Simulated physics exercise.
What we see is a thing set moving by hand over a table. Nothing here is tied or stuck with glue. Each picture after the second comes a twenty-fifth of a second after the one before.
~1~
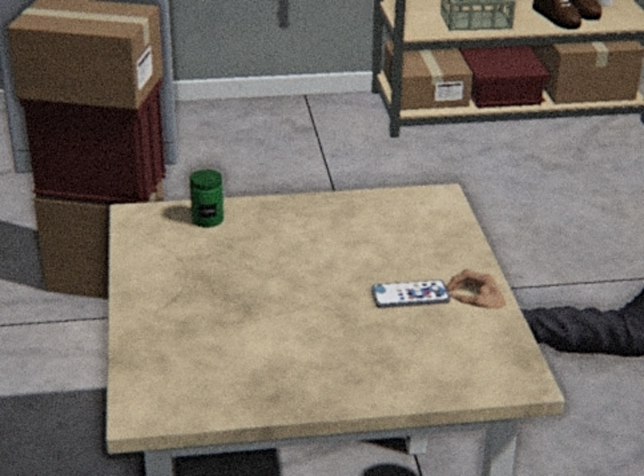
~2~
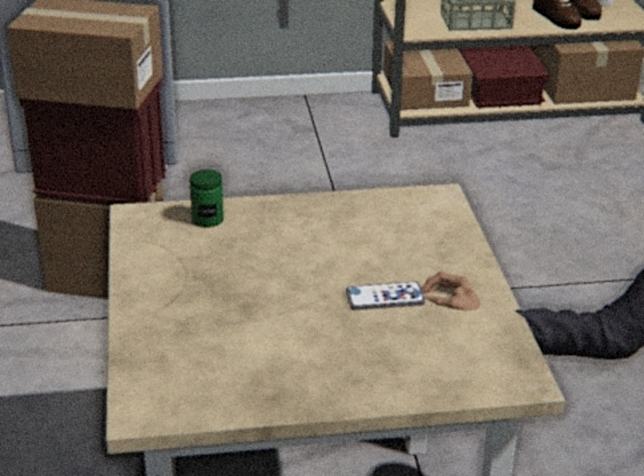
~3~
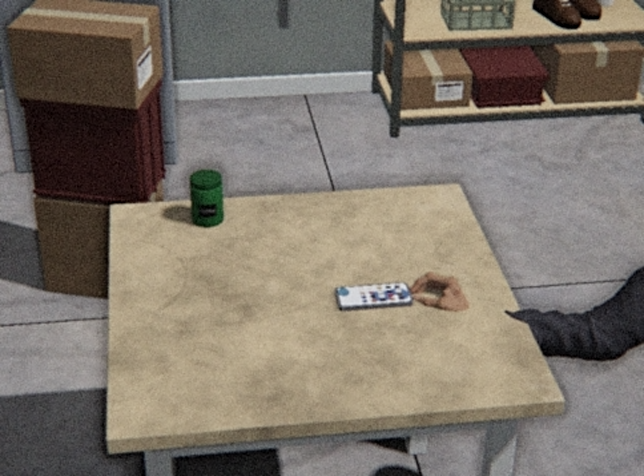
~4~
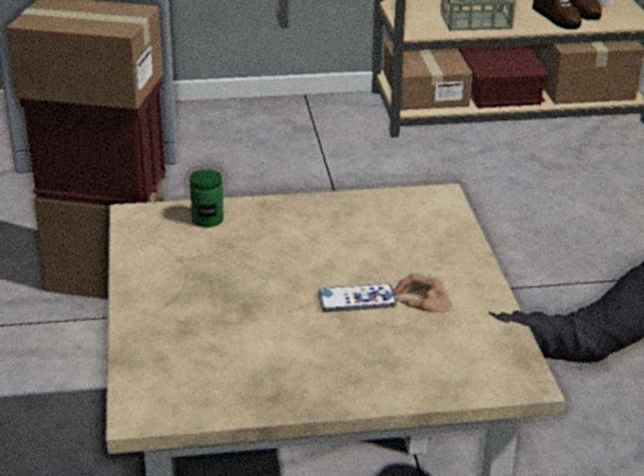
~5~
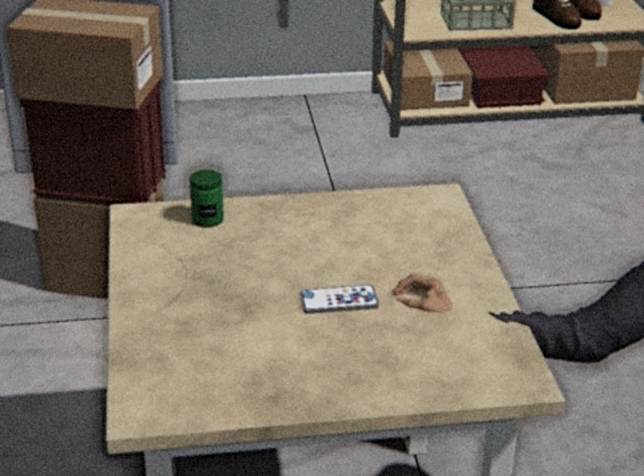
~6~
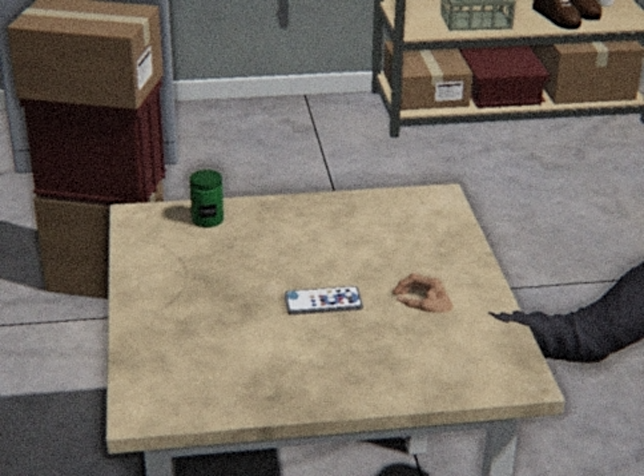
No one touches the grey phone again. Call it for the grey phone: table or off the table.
Table.
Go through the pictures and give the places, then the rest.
The first picture shows under the hand; grey phone (411, 294).
The second picture shows under the hand; grey phone (385, 296).
The third picture shows under the hand; grey phone (374, 297).
The fourth picture shows grey phone (357, 298).
The fifth picture shows grey phone (339, 299) displaced a little.
The sixth picture shows grey phone (324, 300) displaced a little.
Then, 0.10 s past the last view, grey phone displaced about its own width near (293, 303).
Then, 0.20 s past the last view, grey phone displaced about its own width near (274, 304).
Finally, moved from the start, grey phone. Final places as the last picture's camera would see them, grey phone near (268, 304).
